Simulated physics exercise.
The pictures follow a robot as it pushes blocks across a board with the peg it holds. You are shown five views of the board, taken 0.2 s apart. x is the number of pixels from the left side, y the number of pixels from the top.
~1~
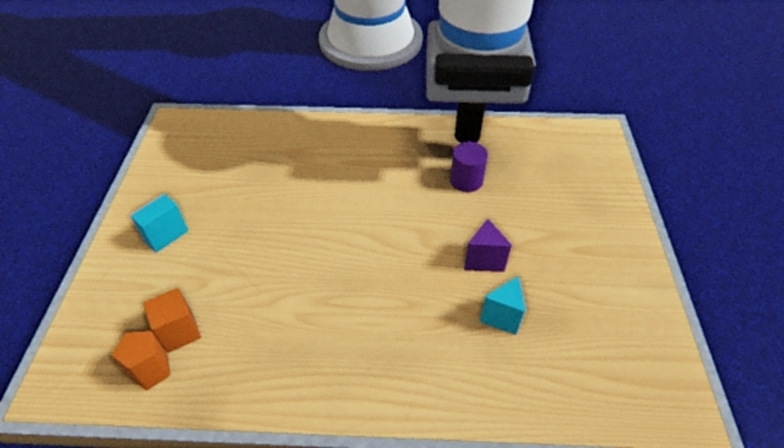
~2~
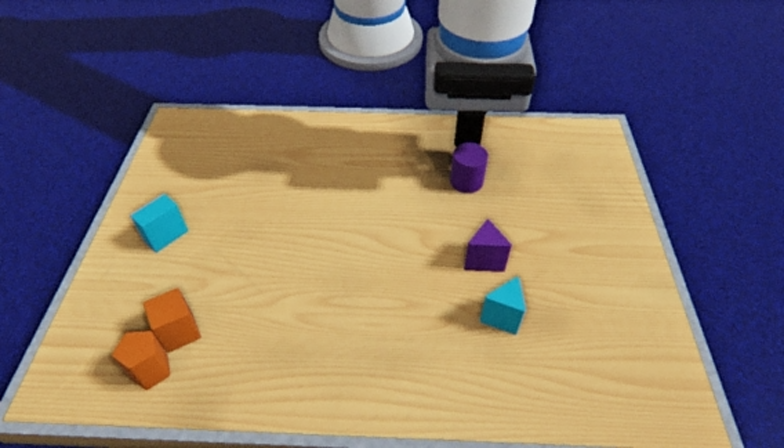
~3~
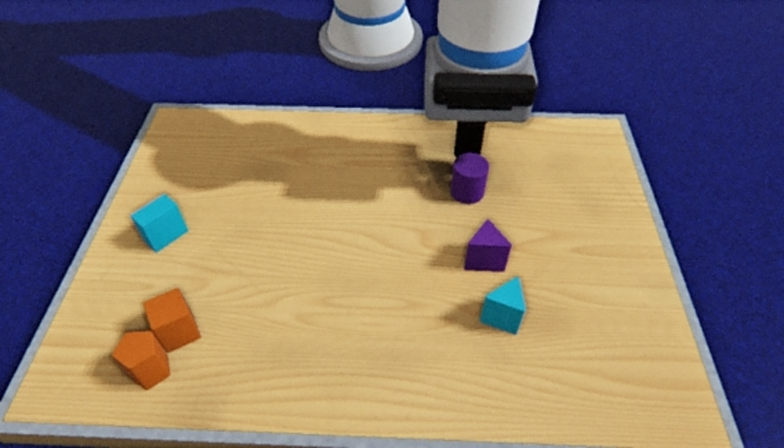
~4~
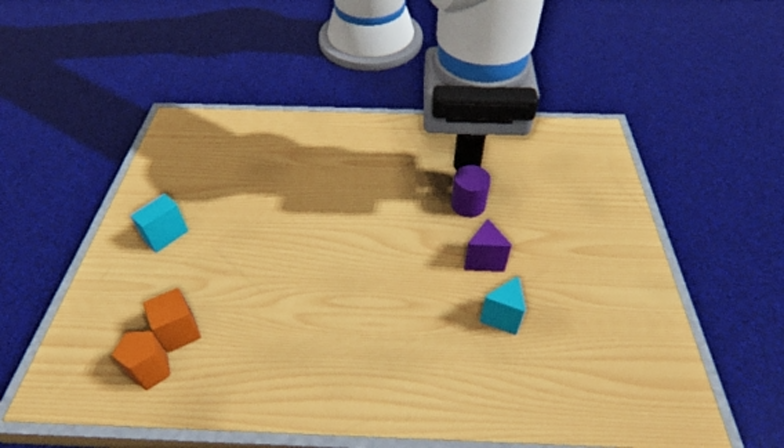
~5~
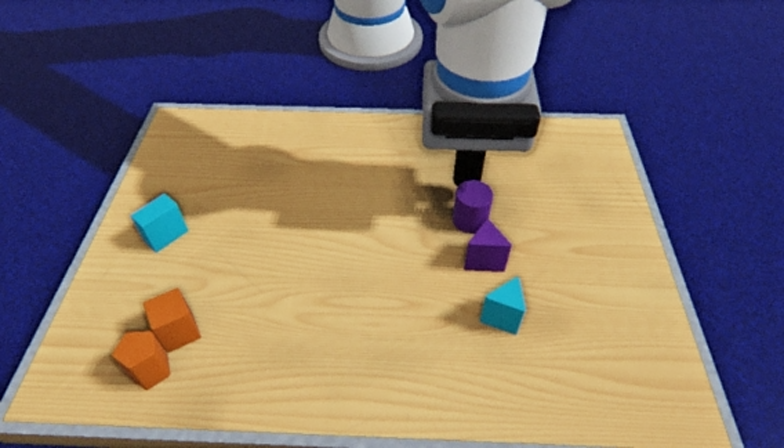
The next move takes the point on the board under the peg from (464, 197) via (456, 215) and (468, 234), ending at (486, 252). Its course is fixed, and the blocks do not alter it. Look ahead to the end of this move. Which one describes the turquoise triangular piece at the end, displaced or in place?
Displaced, by a centimetre or more.
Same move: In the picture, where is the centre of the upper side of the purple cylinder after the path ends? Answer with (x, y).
The middle of its top is at (517, 248).
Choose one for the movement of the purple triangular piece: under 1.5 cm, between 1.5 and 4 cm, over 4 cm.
Its displacement is above 4 cm.
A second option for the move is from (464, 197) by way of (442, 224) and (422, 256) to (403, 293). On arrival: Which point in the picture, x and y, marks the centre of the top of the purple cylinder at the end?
In the picture, that point is around (472, 217).
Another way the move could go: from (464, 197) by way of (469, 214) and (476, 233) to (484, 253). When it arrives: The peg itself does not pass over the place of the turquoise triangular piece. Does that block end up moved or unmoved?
The answer is that it is displaced.
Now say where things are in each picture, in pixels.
In the first frame, lower end of the peg (467, 136), tops of blocks, purple cylinder (471, 153), purple triangular piece (490, 236), turquoise triangular piece (510, 294).
In the second frame, peg (467, 144), blocks as before.
In the third frame, peg (467, 154), purple cylinder (471, 164).
In the fourth frame, peg (467, 166), purple cylinder (473, 177).
In the fifth frame, peg (467, 180), purple cylinder (475, 193), purple triangular piece (490, 236), turquoise triangular piece (510, 294).
What follows on the original path. Halfway along, peg (462, 210); purple cylinder (486, 220); purple triangular piece (497, 245), turned 40° clockwise.
At the end, peg (489, 236); purple cylinder (517, 248); purple triangular piece (521, 277), turned 65° clockwise; turquoise triangular piece (516, 309), turned 40° clockwise.
